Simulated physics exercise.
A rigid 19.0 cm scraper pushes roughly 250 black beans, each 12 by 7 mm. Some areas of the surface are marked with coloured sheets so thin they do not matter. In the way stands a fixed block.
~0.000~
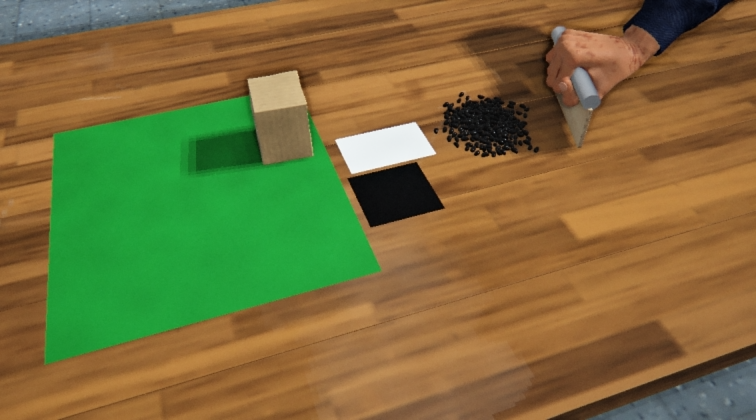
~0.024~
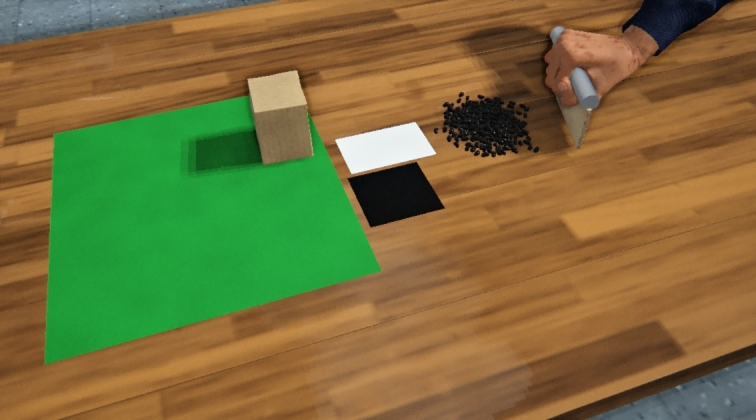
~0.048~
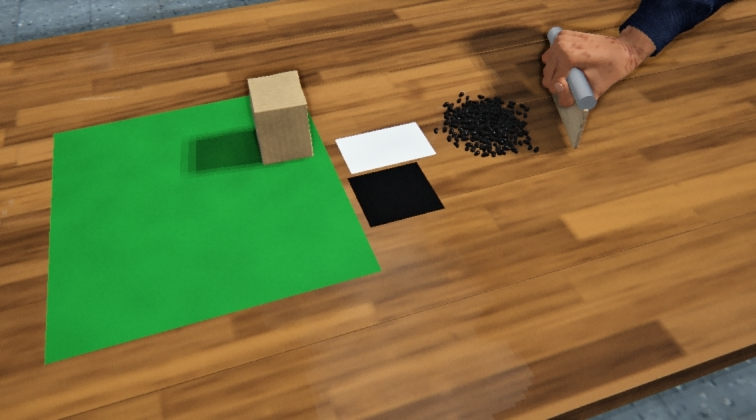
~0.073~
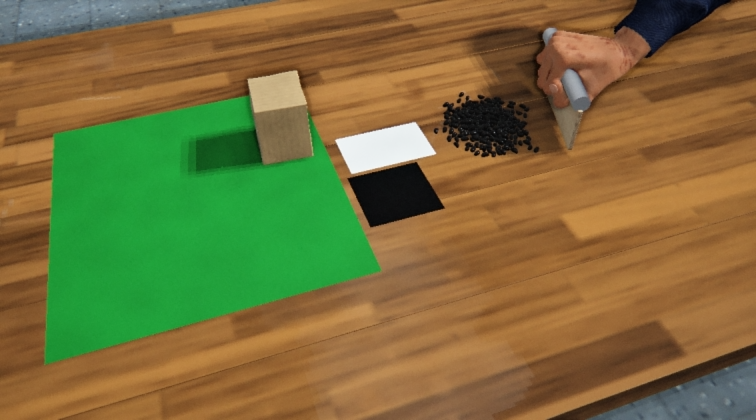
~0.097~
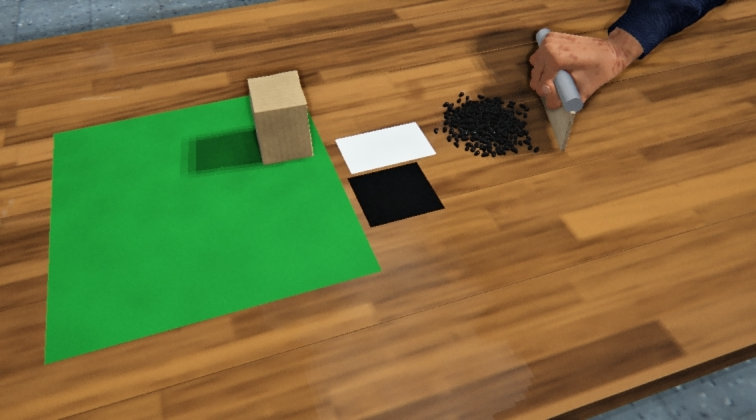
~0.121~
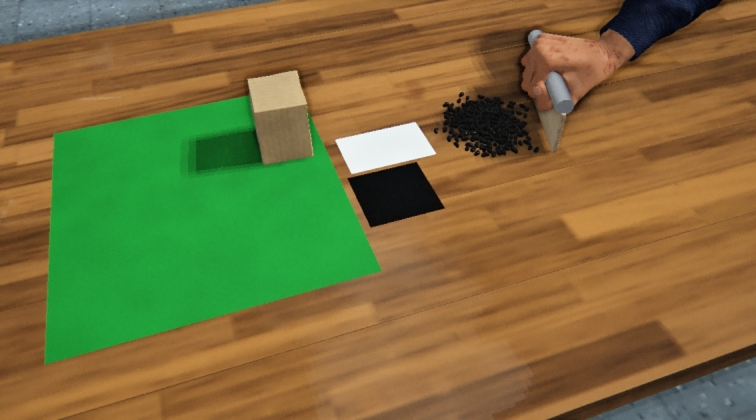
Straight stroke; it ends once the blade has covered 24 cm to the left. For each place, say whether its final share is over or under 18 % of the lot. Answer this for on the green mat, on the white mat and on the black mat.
Green mat: Under, white mat: Over, black mat: Under.
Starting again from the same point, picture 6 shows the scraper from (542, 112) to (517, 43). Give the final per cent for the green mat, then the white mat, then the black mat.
Green mat: 15; white mat: 10; black mat: 0.
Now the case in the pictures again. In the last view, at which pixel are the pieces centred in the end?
I'd put it somewhere close to (383, 133).
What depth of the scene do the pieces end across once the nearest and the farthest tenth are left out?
14 cm.
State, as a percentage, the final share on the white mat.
Estimate: Approx. 40 %.
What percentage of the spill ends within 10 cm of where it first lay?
0 per cent, about.
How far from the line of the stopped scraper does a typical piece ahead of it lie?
Some 4 cm.
Then, at 0.34 s, scraper 16 cm from its start, spill 14 cm wide; white mat 5 %, off the mats 95 %.
After 0.55 s, scraper 24 cm from its start, spill 18 cm wide; black mat 10 %, white mat 45 %, off the mats 45 %.
Then, at 0.73 s, scraper 24 cm from its start, spill 19 cm wide; black mat 10 %, white mat 45 %, off the mats 45 %.
At rest (2.0 s), black mat 10 %, white mat 40 %, green mat 0 %, off the mats 45 %.
